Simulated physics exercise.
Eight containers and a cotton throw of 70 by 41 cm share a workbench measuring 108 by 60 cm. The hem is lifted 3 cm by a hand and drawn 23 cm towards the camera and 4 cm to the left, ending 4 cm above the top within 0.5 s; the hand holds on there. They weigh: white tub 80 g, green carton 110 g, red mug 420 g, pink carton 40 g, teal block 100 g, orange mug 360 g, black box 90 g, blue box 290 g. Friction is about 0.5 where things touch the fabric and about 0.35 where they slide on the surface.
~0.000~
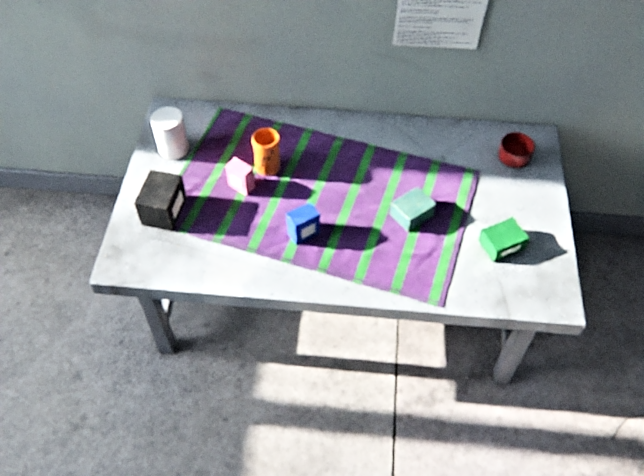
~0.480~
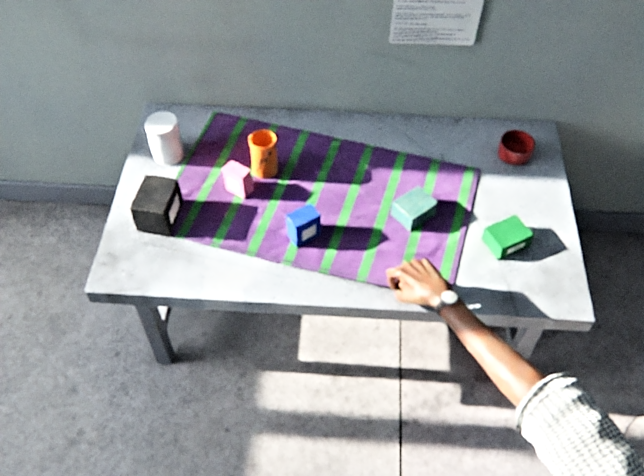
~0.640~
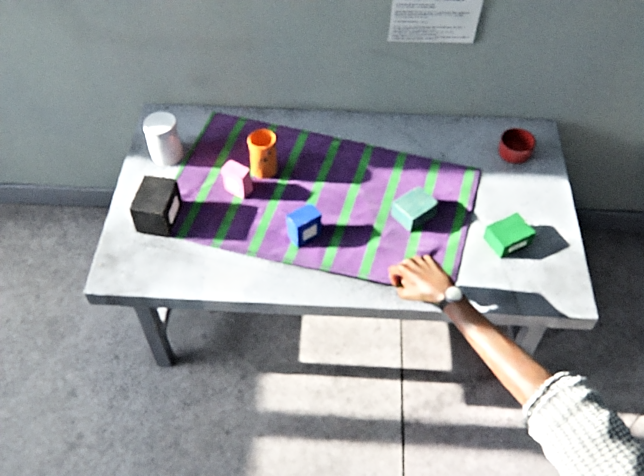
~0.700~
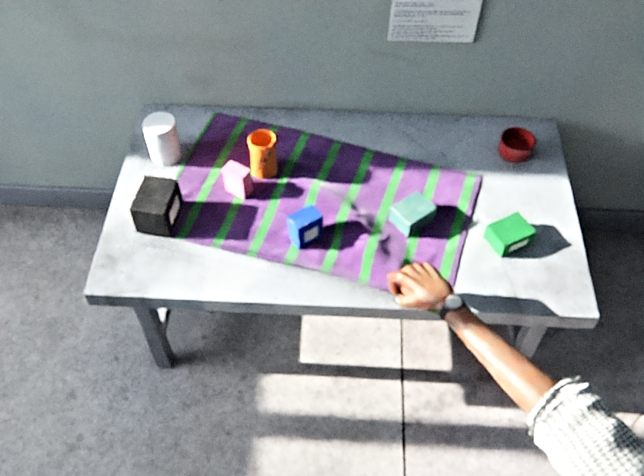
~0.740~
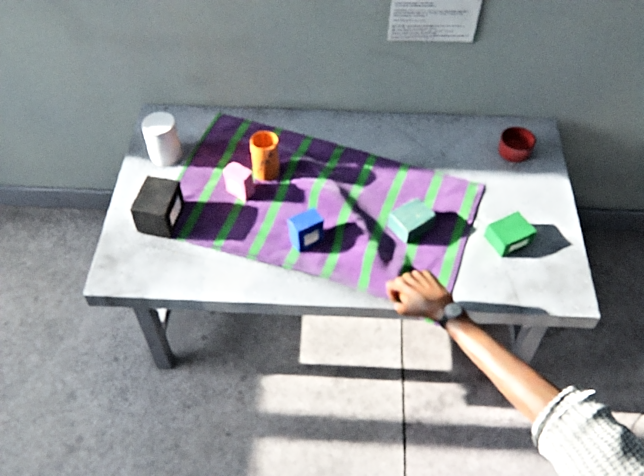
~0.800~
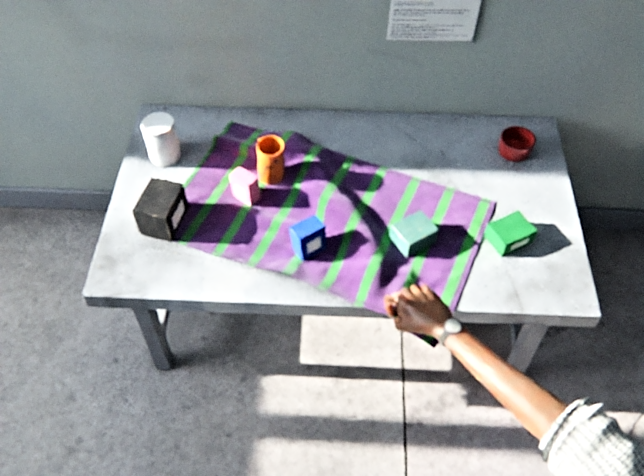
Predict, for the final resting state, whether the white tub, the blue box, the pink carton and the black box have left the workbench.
White tub: On; blue box: Off; pink carton: On; black box: On.
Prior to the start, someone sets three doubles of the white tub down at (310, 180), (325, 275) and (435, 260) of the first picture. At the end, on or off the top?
In order: Comes off; comes off; comes off.
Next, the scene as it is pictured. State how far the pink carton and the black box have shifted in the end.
Net shift, approx.: Pink carton = 20 cm, black box = 15 cm.
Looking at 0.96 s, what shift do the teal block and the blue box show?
I'd put the teal block at some 20 centimetres and the blue box at some 15 centimetres.
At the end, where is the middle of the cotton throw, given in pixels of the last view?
It sits near (356, 281) in pixels.
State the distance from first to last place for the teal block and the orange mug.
About: Teal block over the edge, orange mug 20 cm.
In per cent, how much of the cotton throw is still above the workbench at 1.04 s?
Near 75 in a hundred.
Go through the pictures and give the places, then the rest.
The first picture shows white tub (167, 117); blue box (303, 214); pink carton (239, 166); black box (158, 188); cotton throw corners (220, 108) (479, 171) (443, 307).
The second picture shows cotton throw corners (214, 111) (480, 169); grip (395, 289).
The third picture shows teal block (416, 202); cotton throw corners (213, 112) (480, 170); grip (397, 286).
The fourth picture shows teal block (414, 207); blue box (305, 216); cotton throw corners (214, 112) (481, 176); grip (397, 293).
The fifth picture shows teal block (413, 214); pink carton (238, 171); orange mug (264, 140); cotton throw corners (218, 113) (484, 185); grip (396, 301).
The sixth picture shows white tub (158, 123); blue box (308, 227); pink carton (244, 176); black box (158, 197); cotton throw corners (231, 121) (496, 202); grip (393, 316).
At 0.88 s, 90 % of the cotton throw is still over the top; blue box 8 cm off its start, pink carton 7 cm off its start, black box 4 cm off its start.
At 0.96 s, 85 % of the cotton throw is still over the top; blue box on its side, 13 cm off its start, pink carton 10 cm off its start, black box 5 cm off its start.
At 1.04 s, 75 % of the cotton throw is still over the top; blue box on its side, 16 cm off its start at (324, 290), pink carton 13 cm off its start at (267, 204), black box 8 cm off its start at (175, 213).
At 1.12 s, 70 % of the cotton throw is still over the top; blue box on its side, 19 cm off its start, pink carton 15 cm off its start, black box 9 cm off its start.
At 2.72 s, 60 % of the cotton throw is still over the top; blue box over the edge, pink carton 20 cm off its start at (279, 228), black box 15 cm off its start at (183, 238), white tub 0 cm off its start at (158, 123).
